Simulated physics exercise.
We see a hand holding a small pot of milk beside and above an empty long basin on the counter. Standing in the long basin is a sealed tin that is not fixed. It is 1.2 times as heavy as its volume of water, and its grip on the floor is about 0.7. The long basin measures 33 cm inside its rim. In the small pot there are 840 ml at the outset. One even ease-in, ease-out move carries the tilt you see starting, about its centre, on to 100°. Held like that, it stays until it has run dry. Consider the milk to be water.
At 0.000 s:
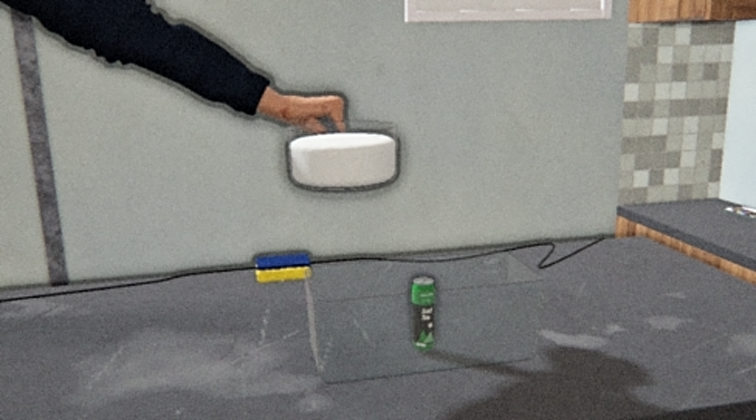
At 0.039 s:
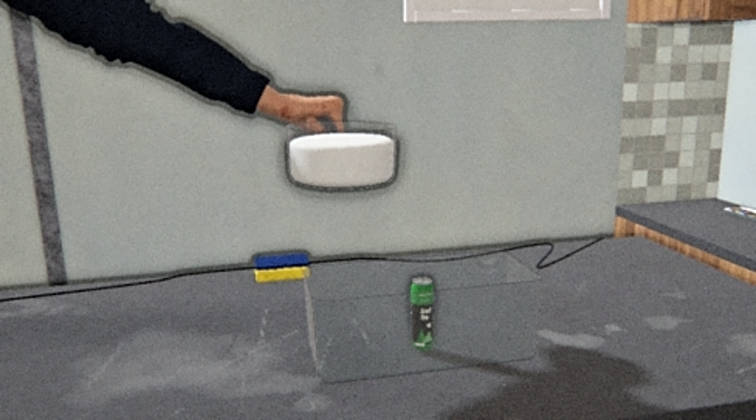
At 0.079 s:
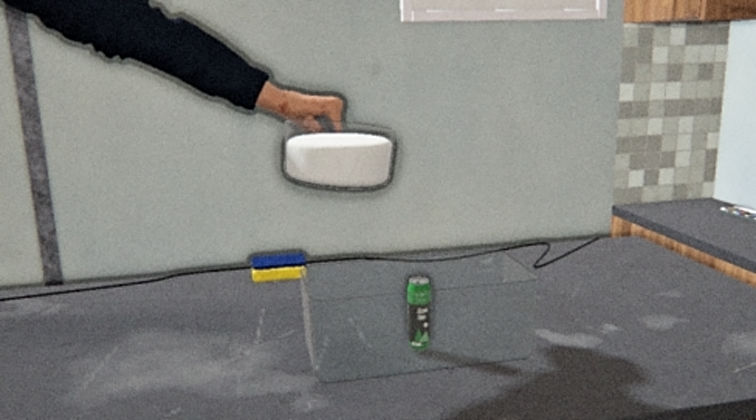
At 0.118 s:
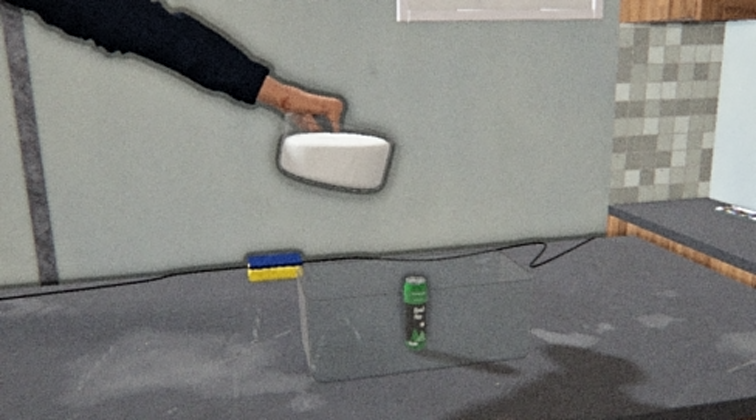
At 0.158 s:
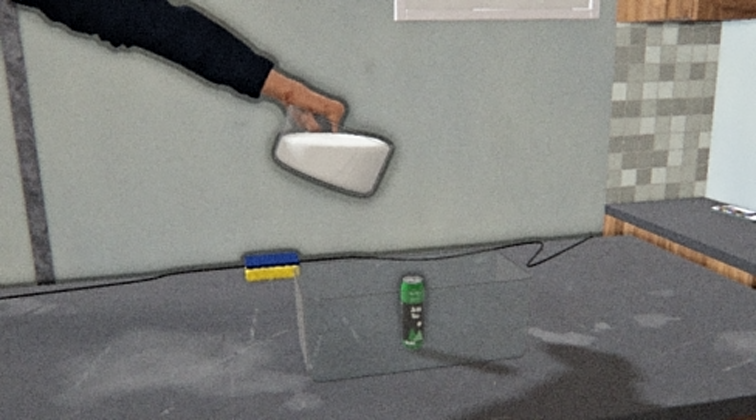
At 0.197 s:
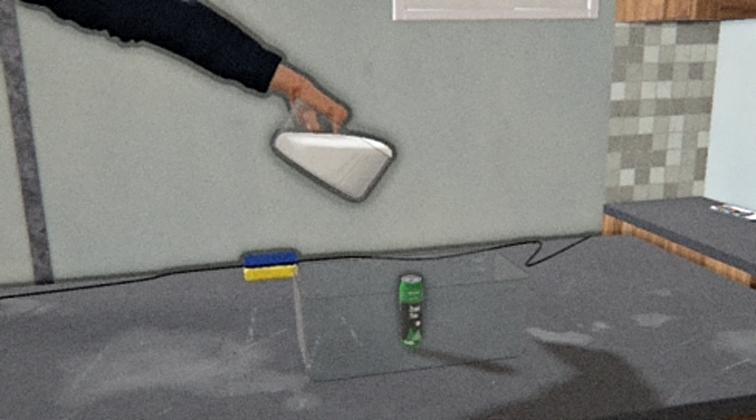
In the video, a hand holds a small white pot above a dark counter with a clear basin, a green-and-black tin and a blue-and-yellow sponge, then steadily tilts the pot so its right side dips lower.
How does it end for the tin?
It survives.
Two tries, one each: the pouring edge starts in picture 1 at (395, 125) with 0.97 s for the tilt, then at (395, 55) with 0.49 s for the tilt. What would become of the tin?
Try 1: Still standing; try 2: Tipped over.
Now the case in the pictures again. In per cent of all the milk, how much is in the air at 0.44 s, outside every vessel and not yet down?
58 %.
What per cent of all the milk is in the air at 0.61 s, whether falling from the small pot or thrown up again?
Airborne fraction: Approx. 10 %.
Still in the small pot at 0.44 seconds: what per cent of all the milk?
Roughly 28 %.
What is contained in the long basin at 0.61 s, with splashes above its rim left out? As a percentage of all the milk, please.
My estimate is about 82 percent.
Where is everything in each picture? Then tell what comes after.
It leans 0°; its right rim is at (395, 125); the milk meets the walls at (291, 143) and (392, 139); the long basin's rim runs from (310, 285) to (525, 265); the tin's top is at (423, 284), in the first frame.
It leans 2°; its right rim is at (394, 127); the milk meets the walls at (289, 143) and (391, 139), in the second frame.
It leans 6°; its right rim is at (393, 131); the milk meets the walls at (287, 141) and (389, 140), in the third frame.
It leans 14°; its right rim is at (391, 137); the milk meets the walls at (284, 140) and (387, 141), in the fourth frame.
It leans 24°; its right rim is at (389, 147); the milk meets the walls at (280, 139) and (387, 142), in the fifth frame.
It leans 35°; its right rim is at (387, 158); the milk meets the walls at (276, 137) and (383, 148); 2 per cent is over the edge, in the sixth frame.
After 0.44 s the tilt is 97° and 27 per cent is still to pour; the tin stands where it began.
After 0.61 s the tilt is 100° and 7 per cent is still to pour; the tin stands where it began.
After 0.79 s the tilt is 100° and 2 per cent is still to pour; the tin stands where it began.
After 0.99 s the tilt is 100° and 0 per cent is still to pour; the tin stands where it began.
In the end the tin stands where it began.
